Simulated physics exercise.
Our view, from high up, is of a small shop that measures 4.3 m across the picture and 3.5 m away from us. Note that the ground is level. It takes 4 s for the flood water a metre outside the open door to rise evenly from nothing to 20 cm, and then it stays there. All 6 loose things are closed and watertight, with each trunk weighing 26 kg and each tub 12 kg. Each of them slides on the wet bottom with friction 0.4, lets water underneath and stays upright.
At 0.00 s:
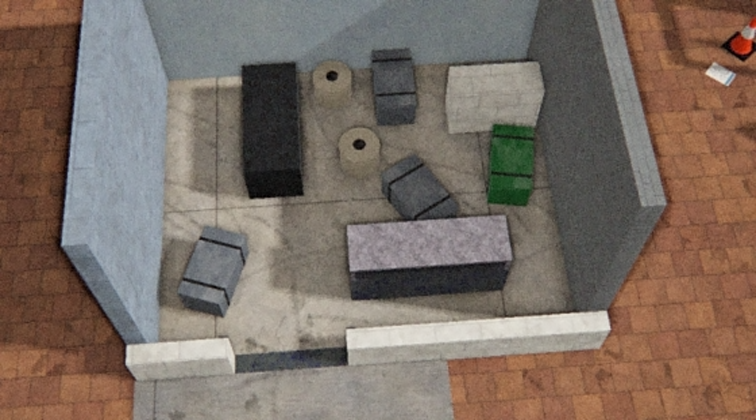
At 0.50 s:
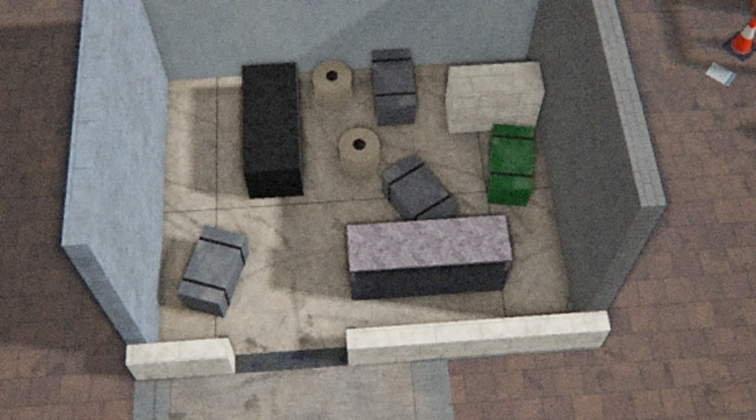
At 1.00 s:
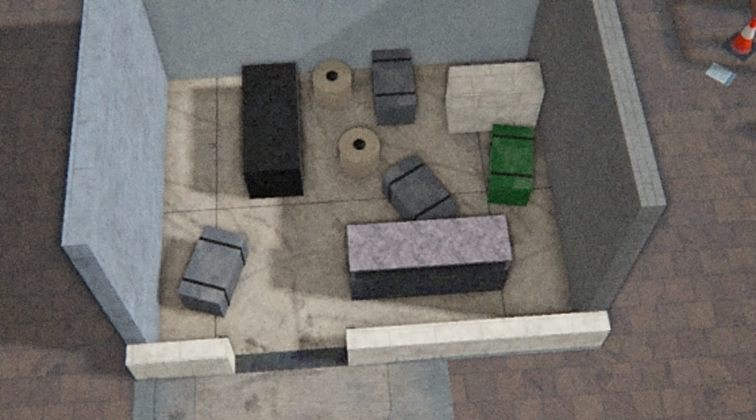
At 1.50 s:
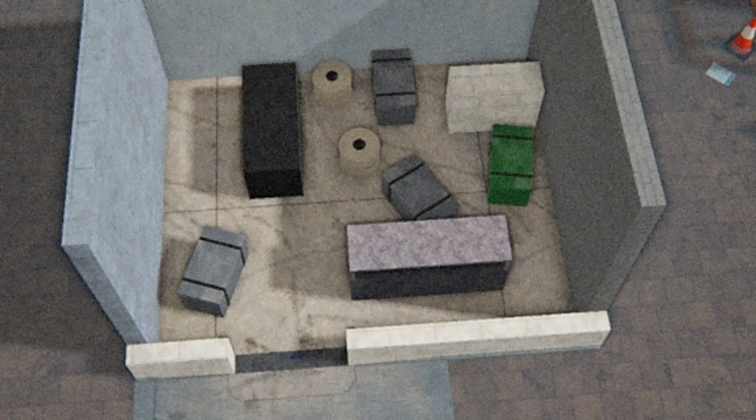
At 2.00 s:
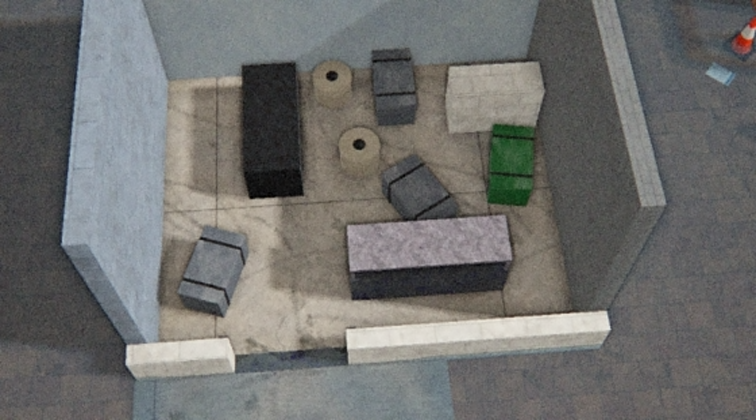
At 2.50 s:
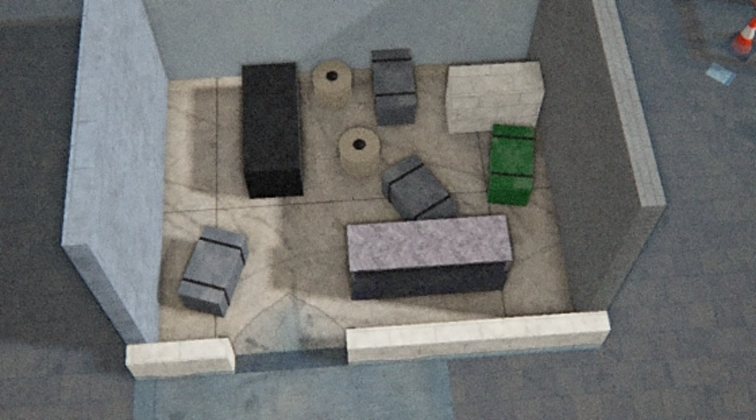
Water spread over the brick paving around a small walled shop, turning it dull and grey, then crept in through the front doorway, while the crates, drums, counter and green trunk inside stayed put.
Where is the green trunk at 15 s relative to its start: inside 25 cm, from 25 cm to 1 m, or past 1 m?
It ends a long distance off.
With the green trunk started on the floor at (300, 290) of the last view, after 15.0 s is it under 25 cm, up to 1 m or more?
What happens is it gets pushed a long way.
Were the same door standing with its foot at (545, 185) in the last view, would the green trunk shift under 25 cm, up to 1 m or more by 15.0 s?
So the green trunk is well away by then.
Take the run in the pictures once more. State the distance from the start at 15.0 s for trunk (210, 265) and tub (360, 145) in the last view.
Respectively 40 and 150 cm.
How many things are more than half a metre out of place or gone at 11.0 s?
Tally: 2.
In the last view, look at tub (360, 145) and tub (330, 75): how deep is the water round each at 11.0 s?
First about 7 cm, second about 13 cm.
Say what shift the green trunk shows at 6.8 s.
About 0 cm by then.
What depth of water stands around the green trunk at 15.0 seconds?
Around 17 cm.
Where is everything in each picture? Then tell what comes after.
In the first frame, the green trunk at (512, 156), on the bottom; water covers 0.0 m2; 0 of 6 have shifted.
In the second frame, the green trunk at (512, 156) rests on the ground; 0.0 m2 under water; 0 of 6 have shifted.
In the third frame, the green trunk at (512, 156) rests on the ground; 0.0 m2 under water; 0 of 6 have shifted.
In the fourth frame, the green trunk at (512, 156), on the bottom; 0.0 m2 under water; 0 of 6 have shifted.
In the fifth frame, the green trunk at (512, 156) rests on the ground; 0.0 m2 under water; 0 of 6 have shifted.
In the sixth frame, the green trunk at (512, 156), on the bottom; 0.4 m2 under water; 0 of 6 have shifted.
After 3.5 s the green trunk is near (512, 156), 0.0 m from its start, aground; 0 afloat.
After 6.8 s the green trunk is near (512, 156), 0.0 m from its start, aground; 2 afloat.
After 11.0 s the green trunk is near (523, 157), 0.1 m from its start, aground; 4 afloat.
After 15.0 s the green trunk is near (541, 274), 1.5 m from its start, afloat; 6 afloat.
